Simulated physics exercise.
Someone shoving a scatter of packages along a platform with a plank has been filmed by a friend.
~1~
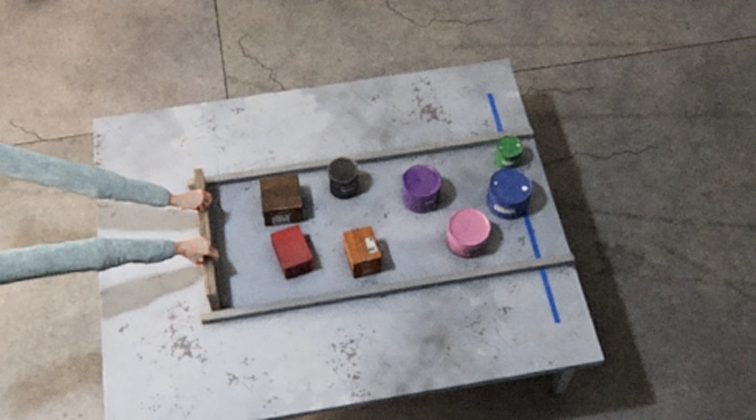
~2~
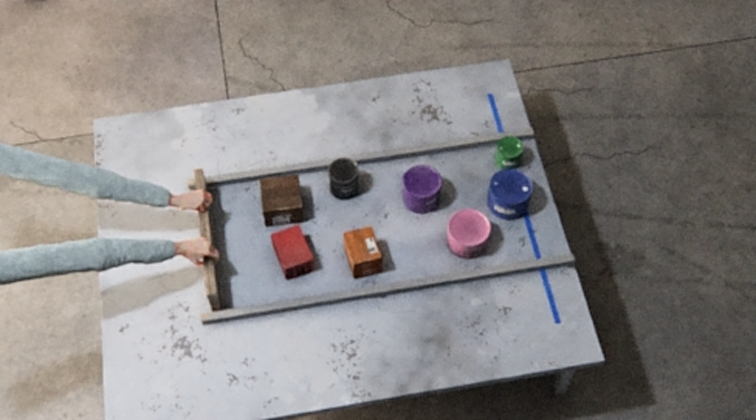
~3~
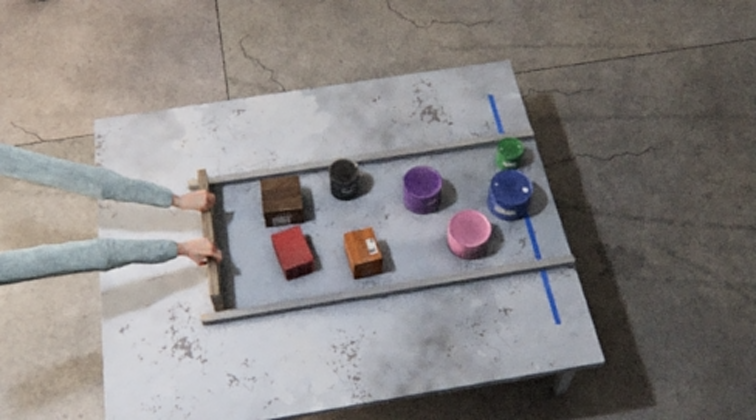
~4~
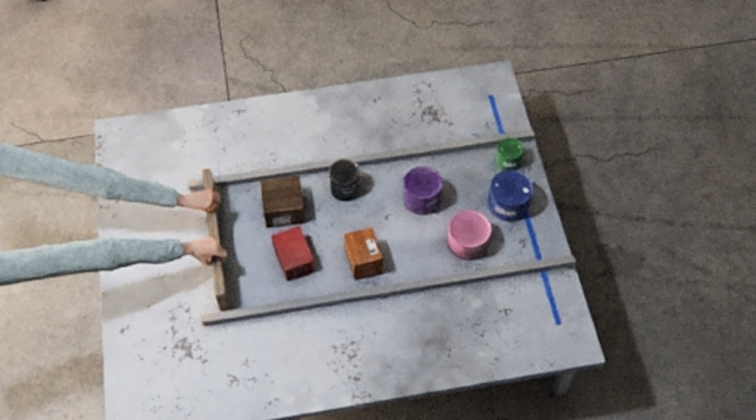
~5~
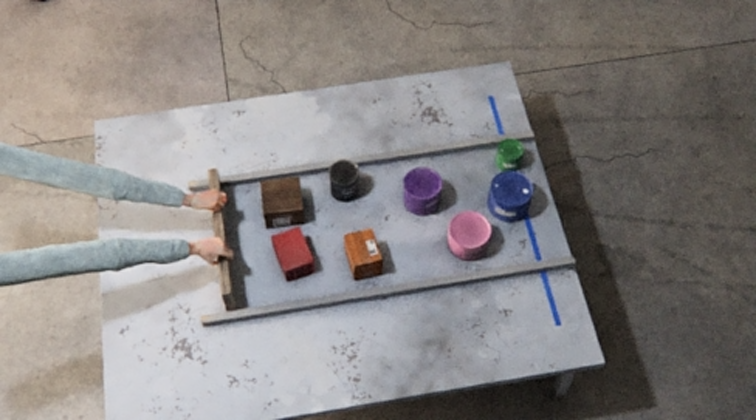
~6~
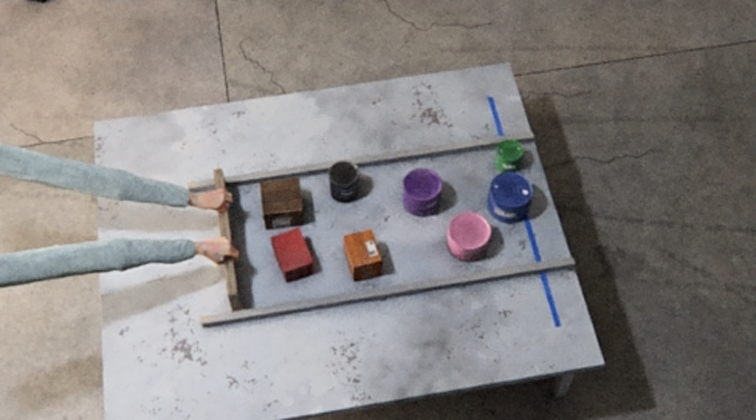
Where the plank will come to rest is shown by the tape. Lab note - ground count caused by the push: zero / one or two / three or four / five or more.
Lost: Five or more.
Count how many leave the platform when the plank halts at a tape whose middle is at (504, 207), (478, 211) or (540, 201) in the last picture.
You'd get 5, then 3, then 8.
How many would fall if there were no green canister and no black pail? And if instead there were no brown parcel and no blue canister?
4 in the first try, 3 in the second.
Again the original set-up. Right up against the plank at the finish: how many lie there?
Contact count: 2.
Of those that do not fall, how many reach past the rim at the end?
I make it 1.
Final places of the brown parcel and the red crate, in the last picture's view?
Positions - first (533, 165), then (544, 218).
A little later, none off yet; green canister at rest near (509, 157); blue canister at rest near (510, 198); pink pail at rest near (468, 237).
Next, none off yet; green canister at rest near (509, 157); blue canister at rest near (510, 198); pink pail shifted a little near (481, 236).
Later still, none off yet; green canister shifted about its own width near (535, 153); blue canister shifted about its own width near (557, 192); pink pail shifted well along near (555, 228).
When it is over, the number that fall off is five or more; down, black pail, orange box, purple pail, pink pail, blue canister and green canister.
